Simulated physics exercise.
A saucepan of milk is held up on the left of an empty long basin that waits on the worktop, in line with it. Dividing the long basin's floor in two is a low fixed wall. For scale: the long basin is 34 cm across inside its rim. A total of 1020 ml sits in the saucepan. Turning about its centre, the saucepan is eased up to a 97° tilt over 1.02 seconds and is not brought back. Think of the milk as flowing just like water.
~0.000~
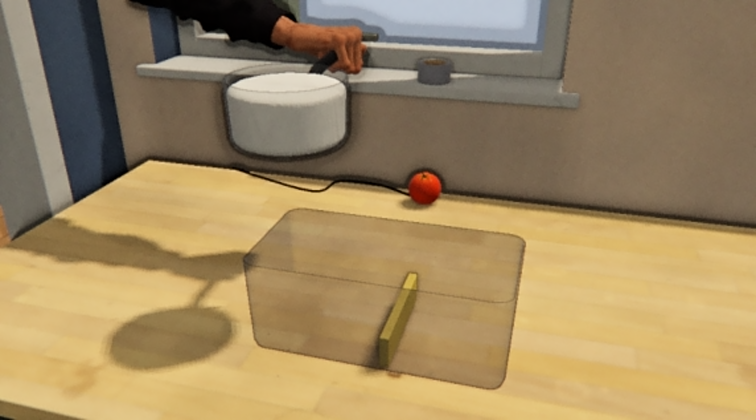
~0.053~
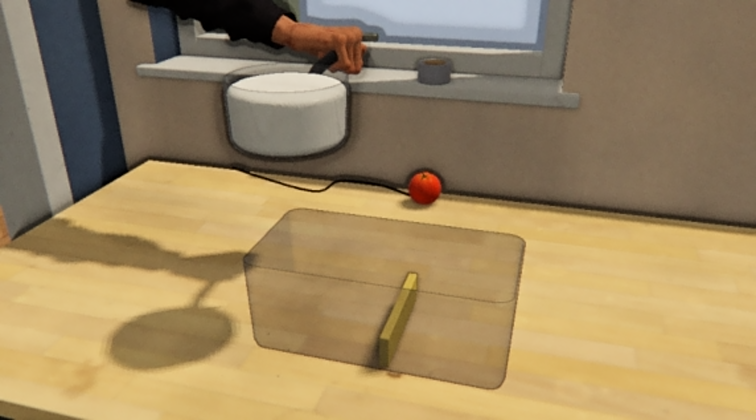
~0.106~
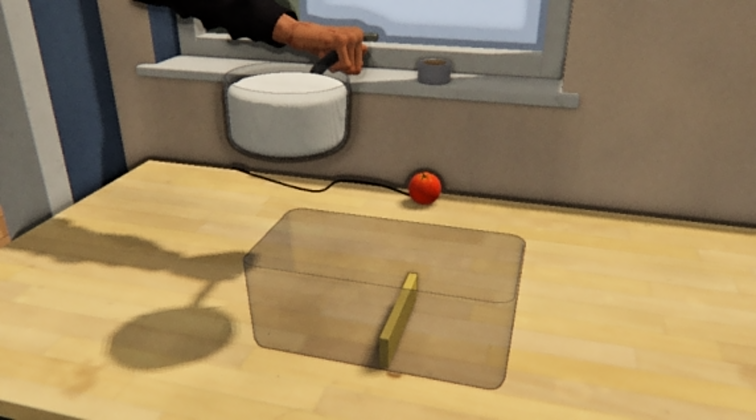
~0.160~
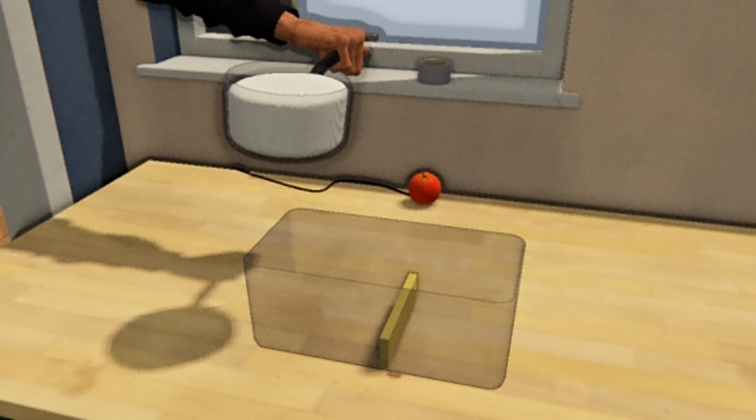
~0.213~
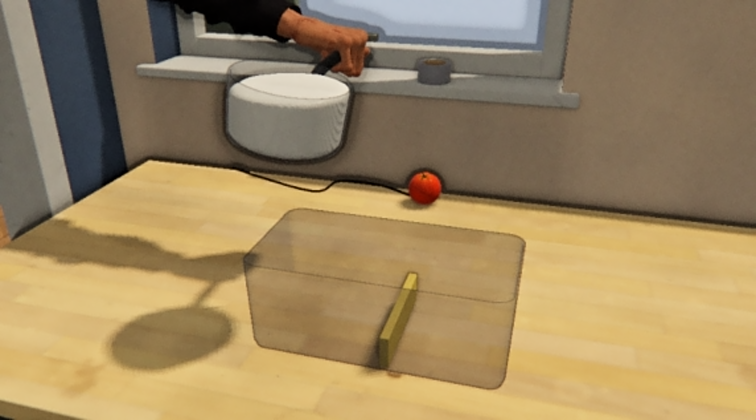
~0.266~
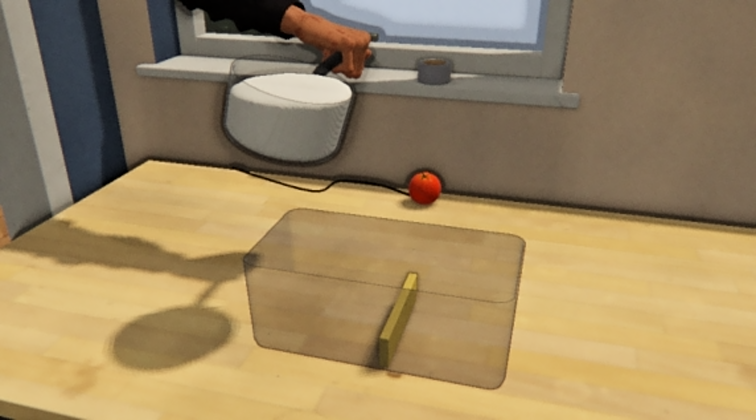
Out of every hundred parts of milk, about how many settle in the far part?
About 64 out of 100.
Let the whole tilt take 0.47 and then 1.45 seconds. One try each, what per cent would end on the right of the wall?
Near 45 in a hundred on the first go and near 65 in a hundred on the second.
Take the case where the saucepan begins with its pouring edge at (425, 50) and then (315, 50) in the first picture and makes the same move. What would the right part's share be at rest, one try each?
Respectively about 70 and 45 percent.
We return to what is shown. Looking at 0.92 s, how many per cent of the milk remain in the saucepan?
About 14 % is still there.
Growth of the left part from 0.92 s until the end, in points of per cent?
That is roughly 22 in a hundred of the whole.
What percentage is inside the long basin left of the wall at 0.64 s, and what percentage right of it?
3 left and 9 right, roughly.
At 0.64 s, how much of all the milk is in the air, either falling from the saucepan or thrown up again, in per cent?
34 %.
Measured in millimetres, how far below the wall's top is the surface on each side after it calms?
Roughly 32 mm on the left side and roughly 16 mm on the right.
After 0.64 s the tilt is 68° and 55 per cent is still to pour, 3 is left of the wall and 9 right of it.
After 0.92 s the tilt is 95° and 13 per cent is still to pour, 14 is left of the wall and 60 right of it.
After 1.21 s the tilt is 97° and 2 per cent is still to pour, 31 is left of the wall and 63 right of it.
After 1.52 s the tilt is 97° and 0 per cent is still to pour, 35 is left of the wall and 64 right of it.
In the end 35 per cent lies left of the wall, 64 right of it and 1 outside.
